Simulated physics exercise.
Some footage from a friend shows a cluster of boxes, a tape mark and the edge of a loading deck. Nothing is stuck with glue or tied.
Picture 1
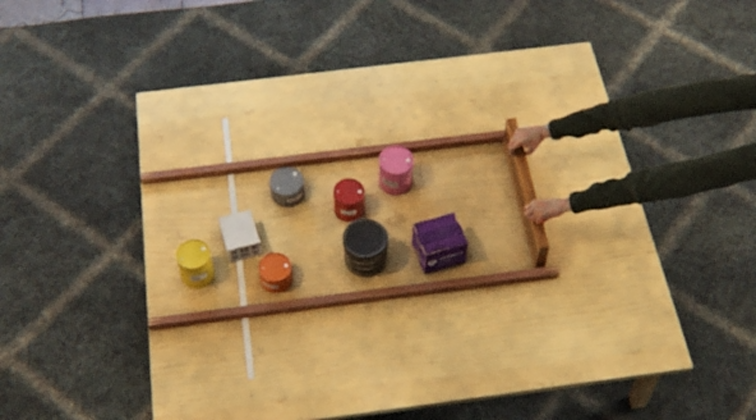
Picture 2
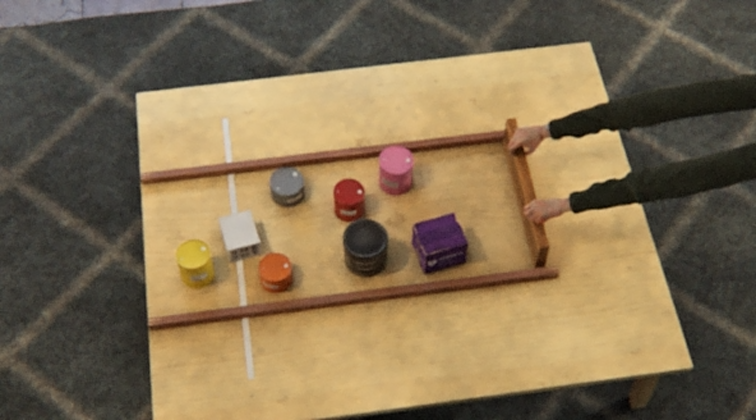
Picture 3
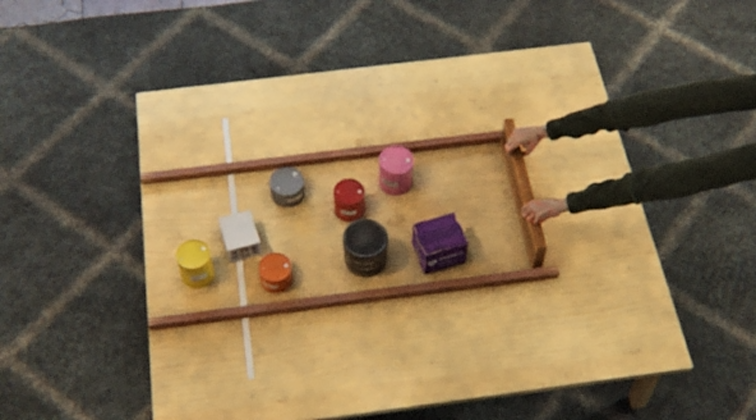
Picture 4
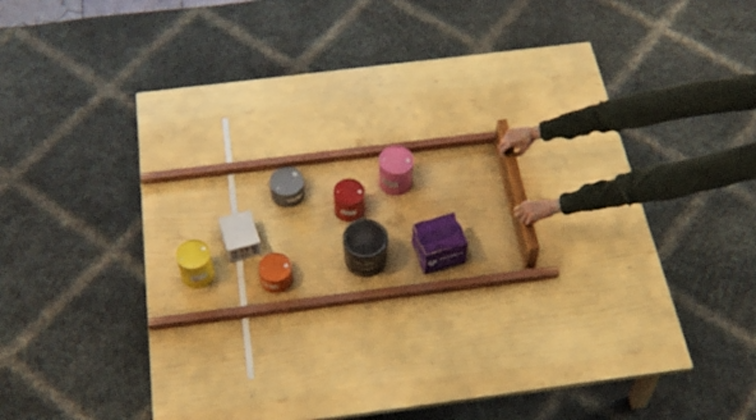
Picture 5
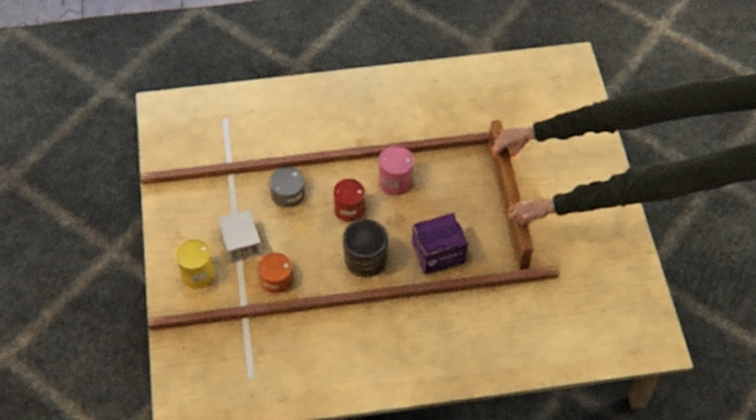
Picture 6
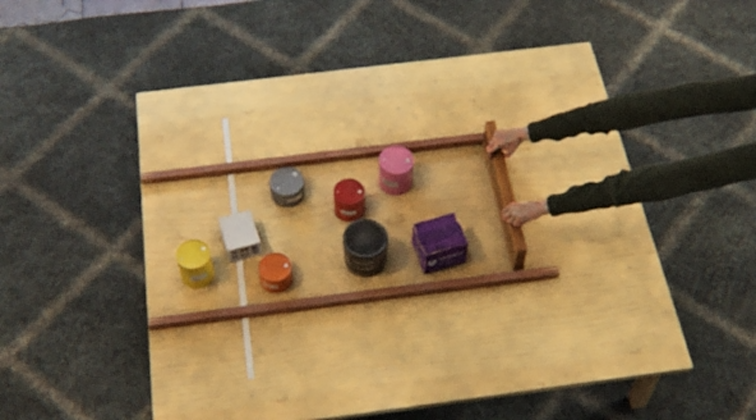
On a wooden tabletop, two hands slide a wooden bar slightly left between rails toward canisters and boxes that stay still.
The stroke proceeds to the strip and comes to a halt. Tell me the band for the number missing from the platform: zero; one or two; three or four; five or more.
The ones that plunge will number one or two.
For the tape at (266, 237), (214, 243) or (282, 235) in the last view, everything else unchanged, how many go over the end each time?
0, 2, 0.
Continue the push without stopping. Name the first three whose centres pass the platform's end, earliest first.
Listed earliest first: Yellow canister, orange canister, black pail.
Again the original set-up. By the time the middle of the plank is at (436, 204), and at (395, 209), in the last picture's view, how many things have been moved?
The first number is 1, the next one 3.
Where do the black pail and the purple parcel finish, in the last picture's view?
The first near (171, 267), the second near (217, 268).
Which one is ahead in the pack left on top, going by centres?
The orange canister, that one.
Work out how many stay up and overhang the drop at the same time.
The tally is 1.
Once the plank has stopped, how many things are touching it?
It ends up touching 3.
Soon after, none off yet; yellow canister at rest near (196, 264); white crate at rest near (240, 236); orange canister at rest near (276, 273).
In the end, the number that fall off is one or two; gone, yellow canister.
